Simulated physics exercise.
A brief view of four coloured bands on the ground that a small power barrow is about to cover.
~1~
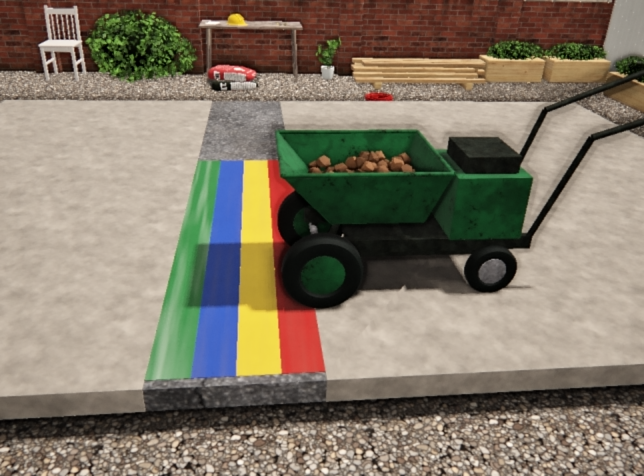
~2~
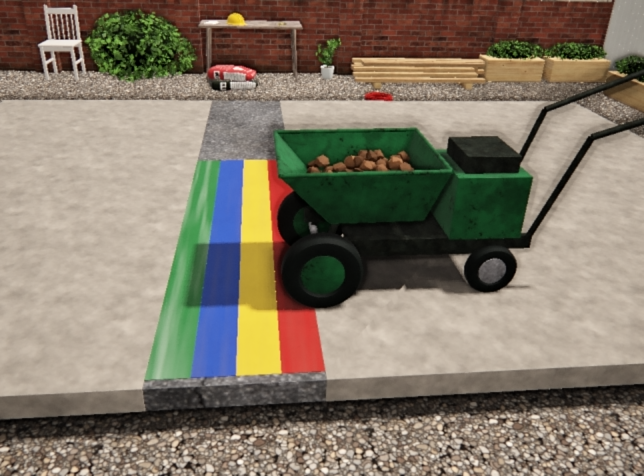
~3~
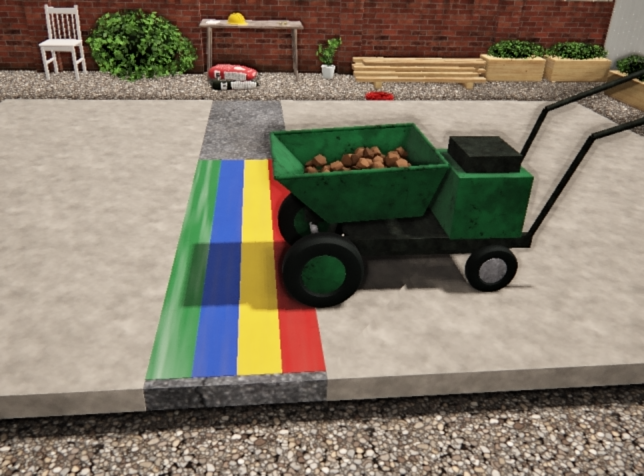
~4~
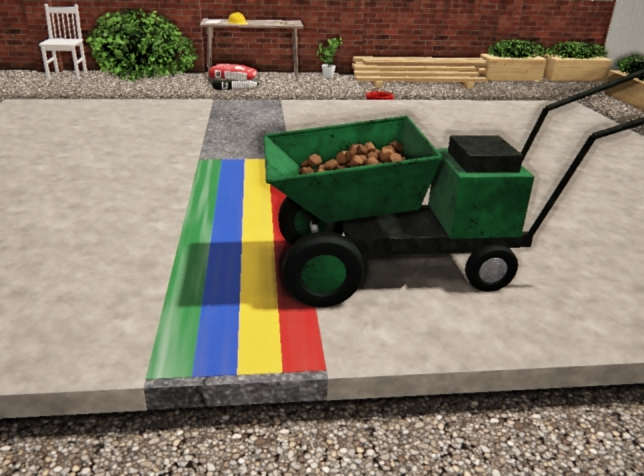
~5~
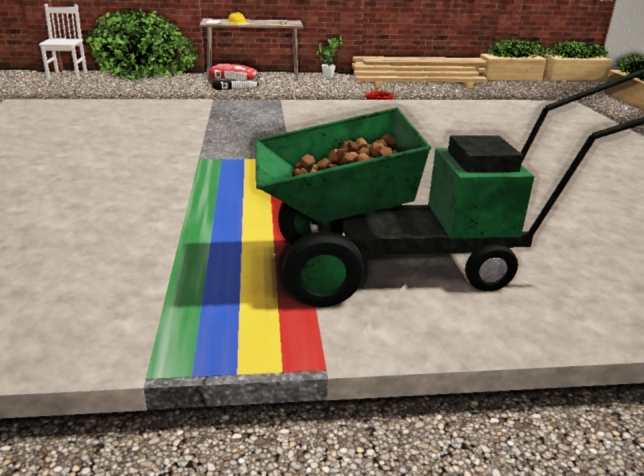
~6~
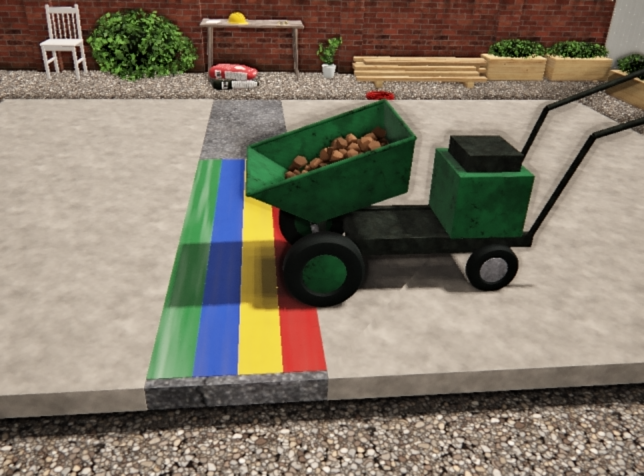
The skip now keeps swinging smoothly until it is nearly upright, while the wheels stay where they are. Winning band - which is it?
Winning band: The green one.
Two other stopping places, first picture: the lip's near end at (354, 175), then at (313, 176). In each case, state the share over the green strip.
The first stopping place yields 10 % and the other yields 30 %.
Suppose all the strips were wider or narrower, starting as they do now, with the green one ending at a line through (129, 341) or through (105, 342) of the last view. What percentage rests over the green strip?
About 40 %, then 30 %.
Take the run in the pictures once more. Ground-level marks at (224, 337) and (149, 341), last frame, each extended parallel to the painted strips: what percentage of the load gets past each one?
Close to 70 % and 30 %, in that order.
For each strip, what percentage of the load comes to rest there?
Red strip around 0, yellow strip around 0, blue strip around 5, green strip around 35.
Just after the last frame, skip tipped steeply; every one in the skip.
A moment on, skip tipped right over; the larger part in the skip; about a tenth over the blue strip; roughly a quarter over the green strip; just a few off the paint.
Further on, skip tipped right over; roughly a quarter in the skip; about a tenth over the blue strip; roughly a third over the green strip; roughly a third off the paint.
When it is over, skip tipped right over; roughly a quarter in the skip; not one over the red strip; not one over the yellow strip; about a tenth over the blue strip; roughly a third over the green strip; roughly a third off the paint.
